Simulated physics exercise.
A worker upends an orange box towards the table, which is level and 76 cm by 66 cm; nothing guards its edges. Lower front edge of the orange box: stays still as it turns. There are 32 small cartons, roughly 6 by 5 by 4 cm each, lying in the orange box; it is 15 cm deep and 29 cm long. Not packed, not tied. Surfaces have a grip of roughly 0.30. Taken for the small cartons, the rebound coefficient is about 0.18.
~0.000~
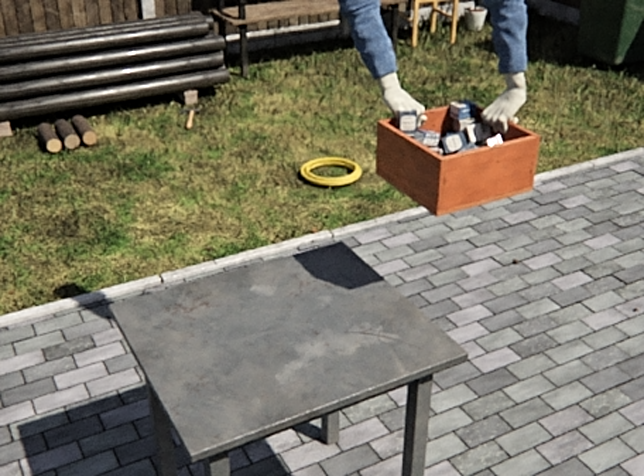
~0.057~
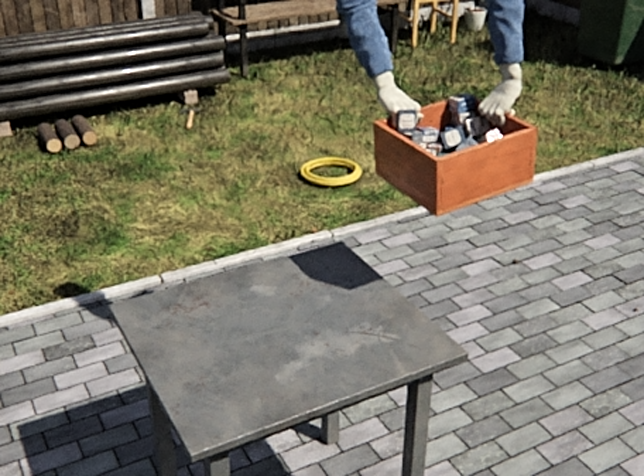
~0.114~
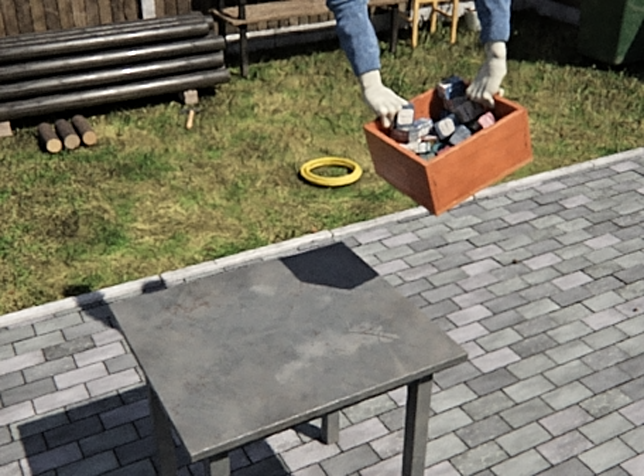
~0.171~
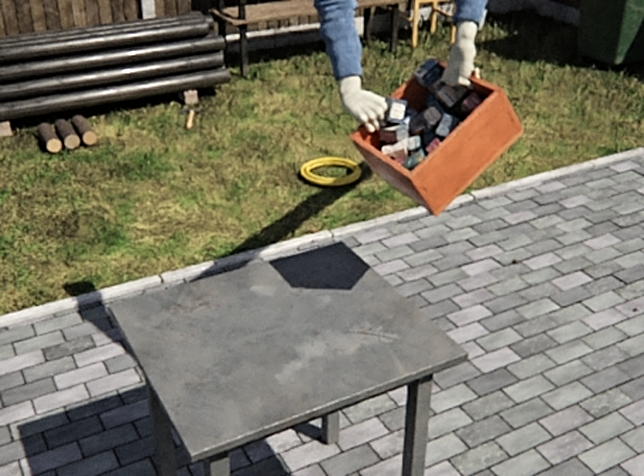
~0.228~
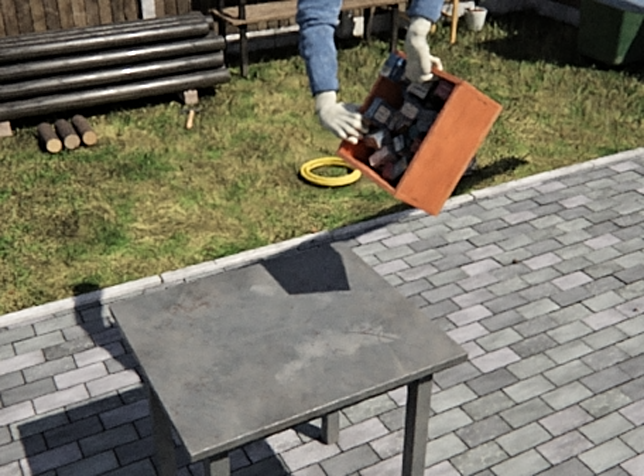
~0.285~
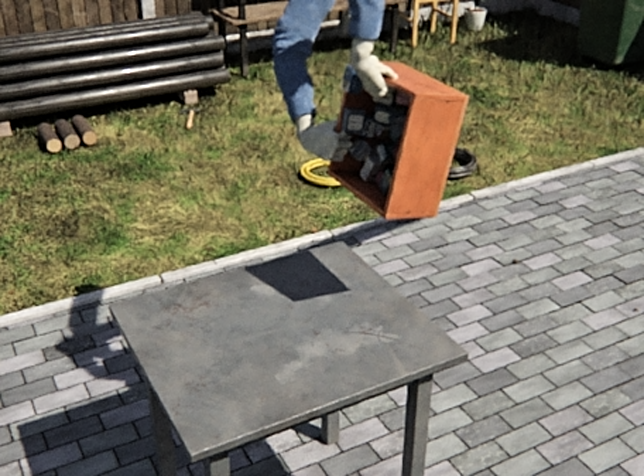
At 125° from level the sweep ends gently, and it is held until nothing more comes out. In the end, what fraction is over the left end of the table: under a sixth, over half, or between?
My guess is it reaches a sixth but not beyond half.
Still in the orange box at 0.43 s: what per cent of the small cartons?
Some 75 per cent.
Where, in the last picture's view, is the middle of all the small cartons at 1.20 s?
Centre: Approx. (214, 343).
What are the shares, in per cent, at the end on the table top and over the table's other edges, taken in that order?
Roughly 65 and 5 per cent.
After 0.43 s, tilt 120°; 24 still in the orange box and 8 in the air.
After 0.61 s, tilt 125°; 2 still in the orange box, 27 on the table top and 3 in the air.
After 0.87 s, tilt 125°; 25 on the table top and 7 over the left end of the table.
Outcome (at 1.20 s), 21 on the table top, 10 over the left end of the table and 1 over the table's other edges. Asked share, 10 of 32, 31 per cent.
